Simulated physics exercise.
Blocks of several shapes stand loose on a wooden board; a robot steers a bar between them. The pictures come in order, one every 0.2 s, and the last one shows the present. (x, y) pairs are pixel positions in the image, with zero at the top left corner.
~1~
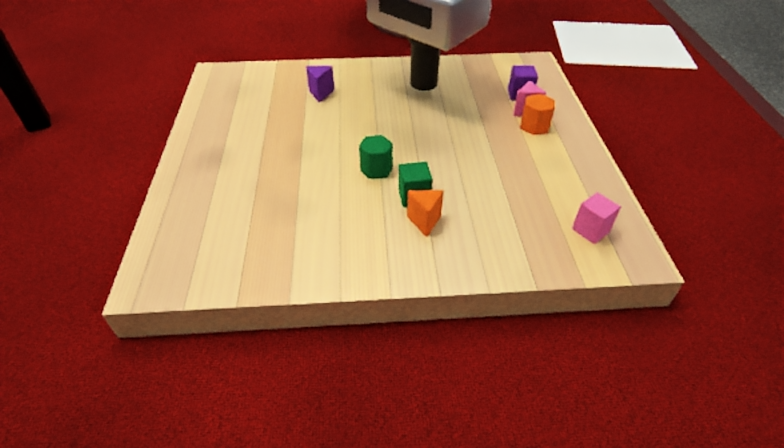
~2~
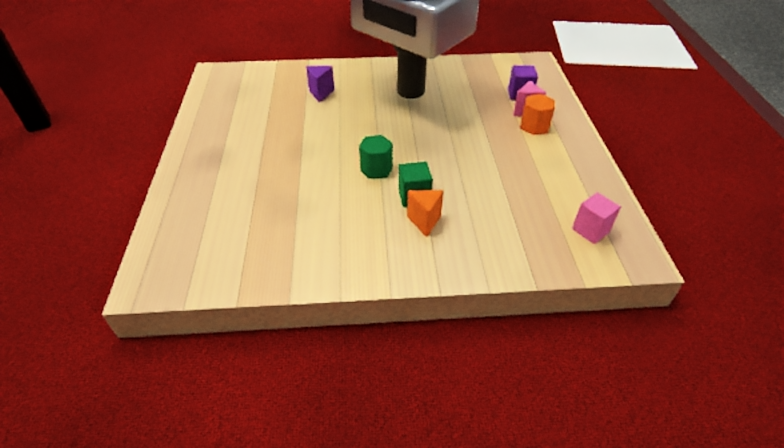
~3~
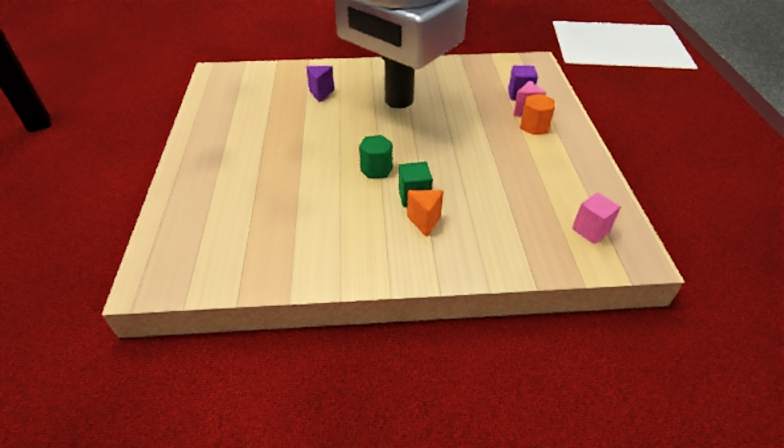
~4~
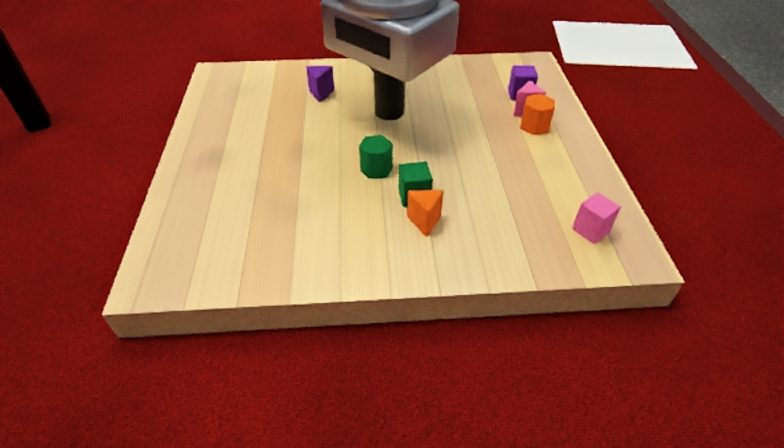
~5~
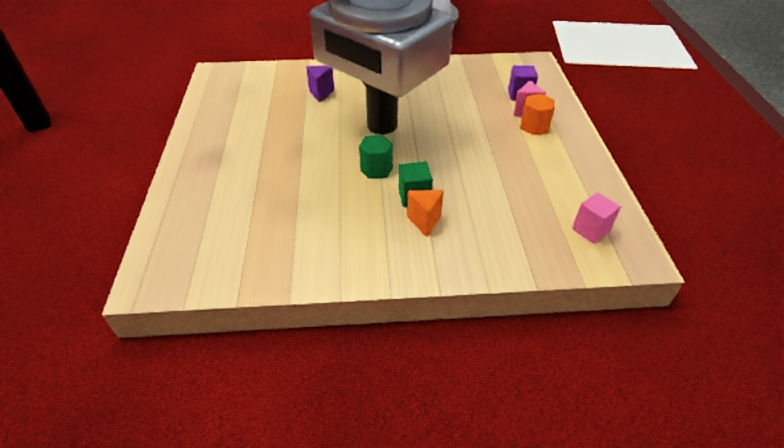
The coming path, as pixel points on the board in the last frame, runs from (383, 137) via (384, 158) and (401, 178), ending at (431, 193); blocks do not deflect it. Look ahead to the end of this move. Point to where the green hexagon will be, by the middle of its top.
The middle of its upper face should be somewhere near (373, 165).
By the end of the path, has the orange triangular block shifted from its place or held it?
It shifts.
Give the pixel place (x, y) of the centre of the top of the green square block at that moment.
Expect it around (441, 191).
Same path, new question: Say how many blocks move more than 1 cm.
The answer is three or more blocks, counting only moves over 1 cm.
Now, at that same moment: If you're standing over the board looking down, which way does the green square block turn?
That block twists clockwise.
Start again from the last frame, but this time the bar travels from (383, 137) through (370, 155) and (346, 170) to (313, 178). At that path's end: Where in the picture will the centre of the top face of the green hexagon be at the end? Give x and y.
It is going to be at (367, 160).
On the path given first. One third of the way, bar (384, 147); green hexagon (373, 152), turned 20° clockwise.
Two thirds of the way, bar (401, 167); green hexagon (373, 165), turned 70° clockwise.
At the end, bar (432, 182); green hexagon (373, 165), turned 70° clockwise; green square block (441, 191), turned 20° clockwise; orange triangular block (433, 209), turned 15° clockwise.
